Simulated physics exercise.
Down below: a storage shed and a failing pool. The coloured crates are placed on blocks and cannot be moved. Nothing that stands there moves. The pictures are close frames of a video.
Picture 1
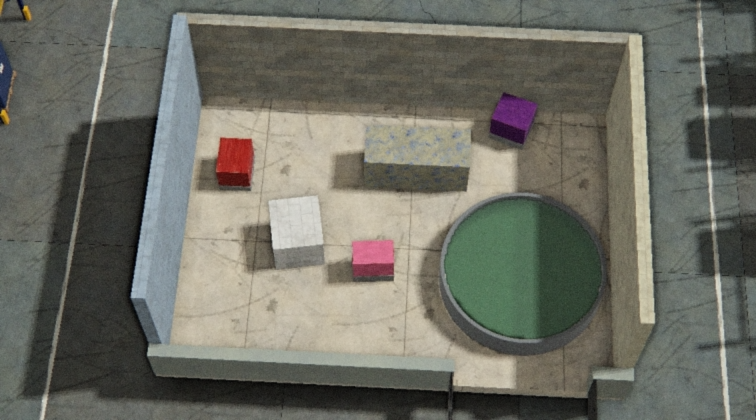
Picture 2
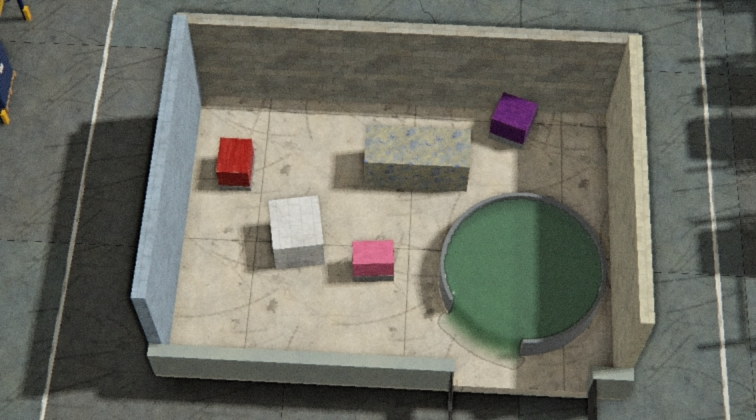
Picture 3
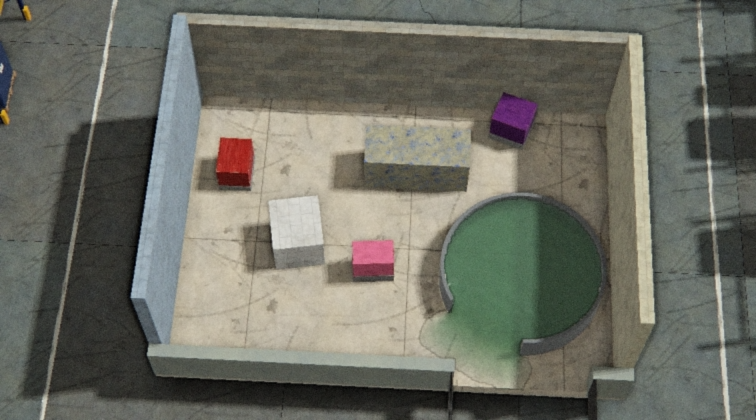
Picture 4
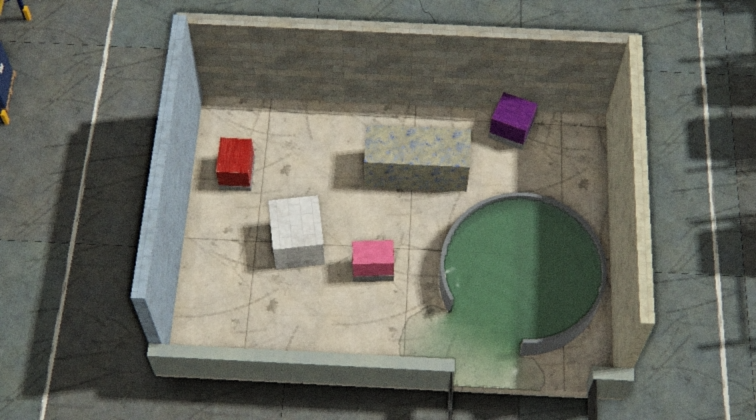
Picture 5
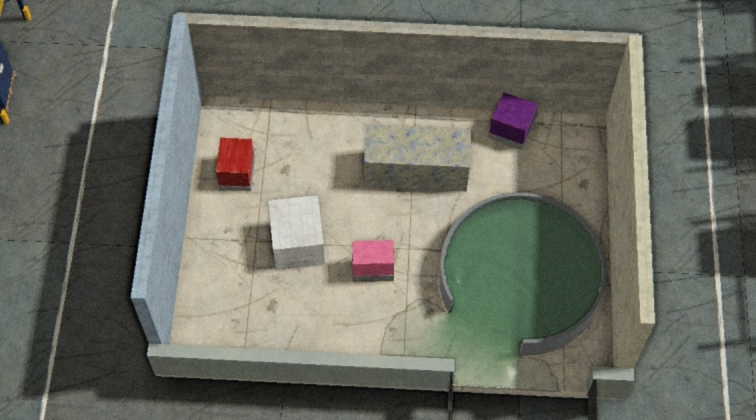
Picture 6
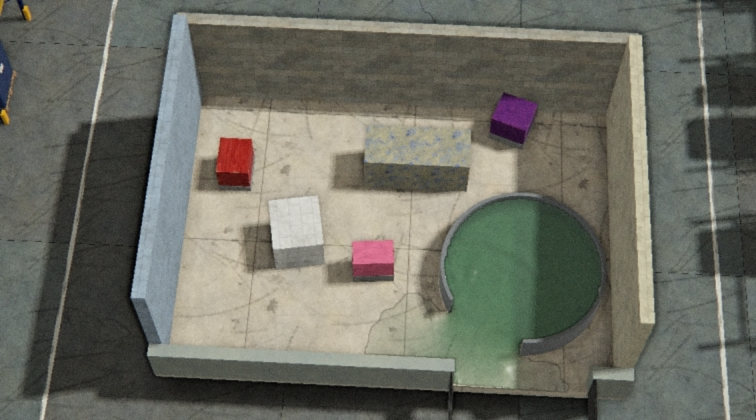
At first, a round pool of green water sits whole and still in the right part of a walled enclosure, near several coloured blocks. Then a gap opens at its lower left edge and water pours out, spreading over the pale floor toward the front wall and leftward, while the blocks stay put.
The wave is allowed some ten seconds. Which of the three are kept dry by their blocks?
The red crate remains dry; the purple crate remains dry; the pink crate remains dry.
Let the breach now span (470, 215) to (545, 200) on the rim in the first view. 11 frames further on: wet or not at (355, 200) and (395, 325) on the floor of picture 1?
In the order asked: Swamped and left untouched.
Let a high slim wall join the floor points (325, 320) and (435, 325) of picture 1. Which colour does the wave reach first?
It's the pink-painted one.
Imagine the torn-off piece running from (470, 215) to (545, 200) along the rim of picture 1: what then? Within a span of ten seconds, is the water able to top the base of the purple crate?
The purple crate is reached.
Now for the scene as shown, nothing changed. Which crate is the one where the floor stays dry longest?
Crate: The crate marked purple.
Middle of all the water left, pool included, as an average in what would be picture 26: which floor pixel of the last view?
The water's centre sits above (449, 293).
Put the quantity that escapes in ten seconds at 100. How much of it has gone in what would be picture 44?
Roughly 80 percent.
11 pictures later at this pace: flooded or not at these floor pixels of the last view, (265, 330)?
Result for the point: Waterlogged.
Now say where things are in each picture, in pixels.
The first frame shows the round pool at (523, 267) is whole and still.
In the second frame, water pours out at (481, 337) and has run to (521, 358).
In the third frame, water pours out at (481, 337) and has run to a hidden place.
In the fourth frame, water pours out at (481, 338) and has run to (406, 355).
In the fifth frame, water pours out at (481, 338) and has run to a hidden place.
In the sixth frame, the front is at a hidden place, out from the gap at (481, 337).
A moment on, water covers 10 % of the floor; the red crate not reached, the purple crate not reached, the pink crate water round its plinth.
Next, water covers 25 % of the floor; the red crate not reached, the purple crate not reached, the pink crate water round its plinth.
Then, water covers 30 % of the floor; the red crate not reached, the purple crate not reached, the pink crate water round its plinth.
Later, water covers 45 % of the floor; the red crate water round its plinth, the purple crate not reached, the pink crate water round its plinth.
In the end, water covers 75 % of the floor; the red crate stayed above the water, the purple crate stayed above the water, the pink crate stayed above the water.
